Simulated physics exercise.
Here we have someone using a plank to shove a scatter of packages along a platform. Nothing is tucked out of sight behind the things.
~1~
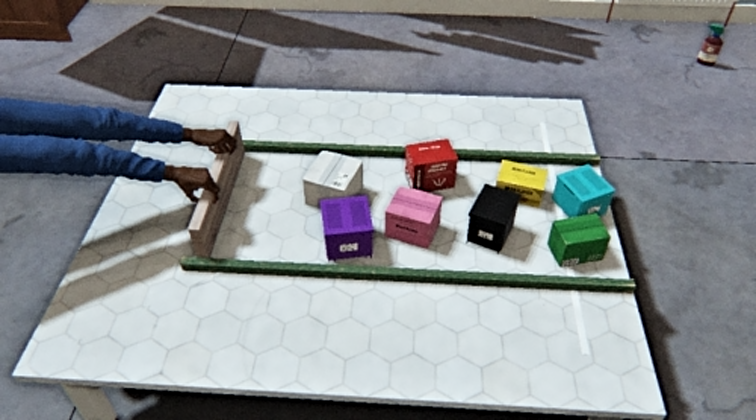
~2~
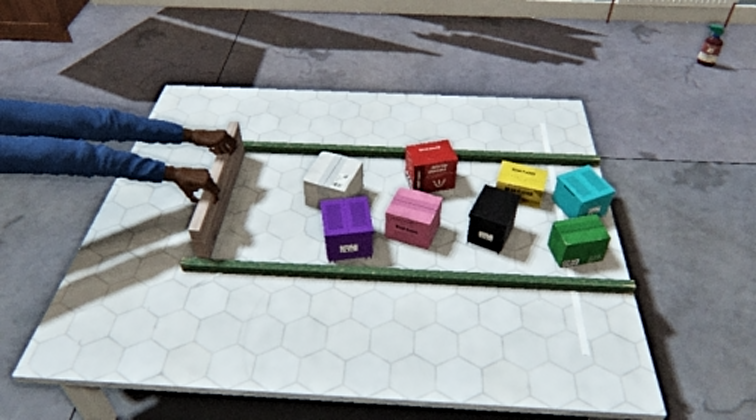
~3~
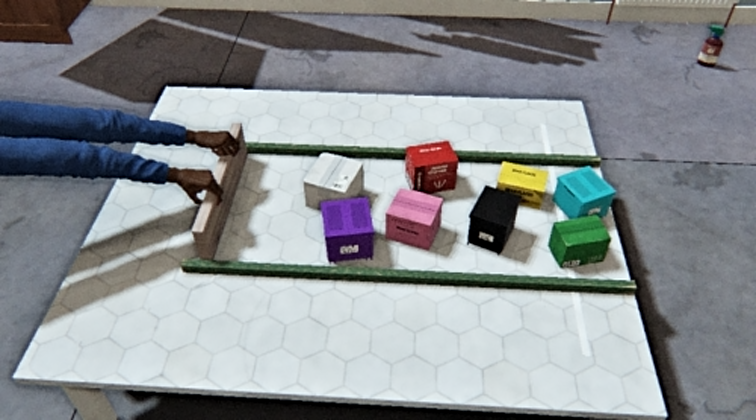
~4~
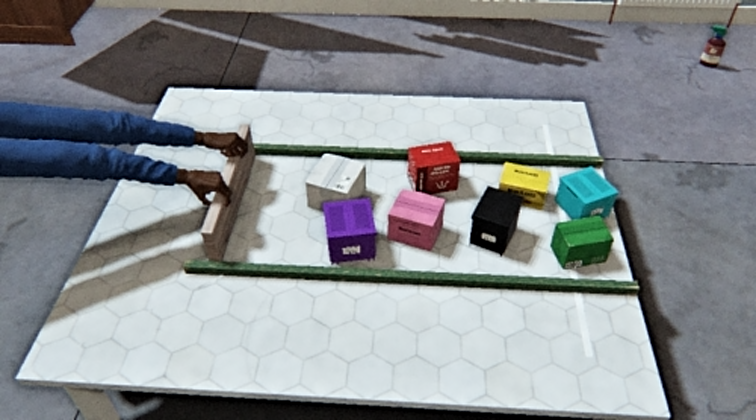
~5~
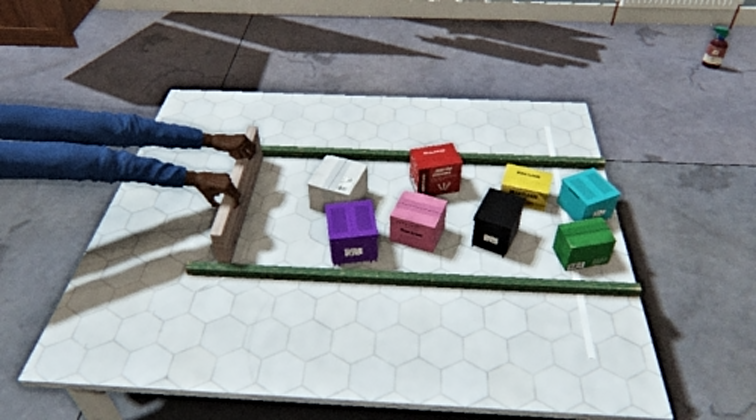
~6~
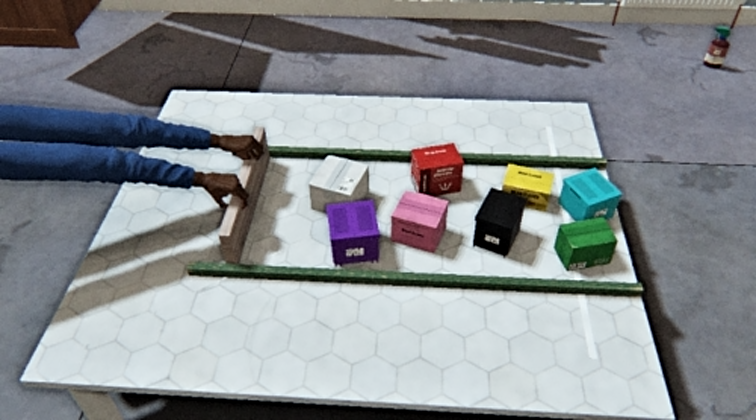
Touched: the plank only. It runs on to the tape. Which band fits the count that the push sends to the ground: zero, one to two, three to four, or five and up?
I expect five or a larger number to end up below.
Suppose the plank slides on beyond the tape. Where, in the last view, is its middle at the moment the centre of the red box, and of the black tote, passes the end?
The middle is at (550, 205) when it's the red box, and at (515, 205) when it's the black tote.
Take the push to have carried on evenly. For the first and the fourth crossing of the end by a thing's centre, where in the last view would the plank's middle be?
It sits around (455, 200) and after that around (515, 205).
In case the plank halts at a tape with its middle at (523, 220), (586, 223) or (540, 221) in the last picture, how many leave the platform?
Counts per try, in order: 4 / 6 / 4.
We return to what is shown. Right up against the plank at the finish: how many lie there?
2 in contact.
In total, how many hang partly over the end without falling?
0 of them.
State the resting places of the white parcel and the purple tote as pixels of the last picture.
Final pixels, roughly: (589, 193) for the first, (603, 250) for the other.
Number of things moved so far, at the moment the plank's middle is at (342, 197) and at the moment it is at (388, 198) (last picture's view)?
Well, it's 2 at the first one and 5 at the second.
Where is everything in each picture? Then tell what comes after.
In the first frame, turquoise tote (582, 195); green parcel (578, 241); yellow box (521, 184); plank (220, 187); tape (561, 219).
In the second frame, green parcel (578, 241); pink box (414, 218).
In the third frame, yellow box (521, 186); purple tote (348, 231).
In the fourth frame, turquoise tote (585, 197); red box (433, 169).
In the fifth frame, green parcel (584, 244); white parcel (339, 187).
In the sixth frame, turquoise tote (589, 199); green parcel (585, 244); yellow box (527, 188); plank (247, 193); tape (567, 222).
Soon after, none off yet; turquoise tote at rest near (589, 199); green parcel at rest near (585, 244); yellow box at rest near (527, 188).
After that, none off yet; turquoise tote displaced a little near (596, 200); green parcel displaced a little near (590, 245); yellow box displaced a little near (543, 189).
And then, two off so far; turquoise tote on its way down near (664, 309); green parcel on its way down near (651, 285); yellow box displaced well along near (619, 188).
In the end, the number that fall off is five or more; gone, pink box, red box, black tote, yellow box, green parcel and turquoise tote.
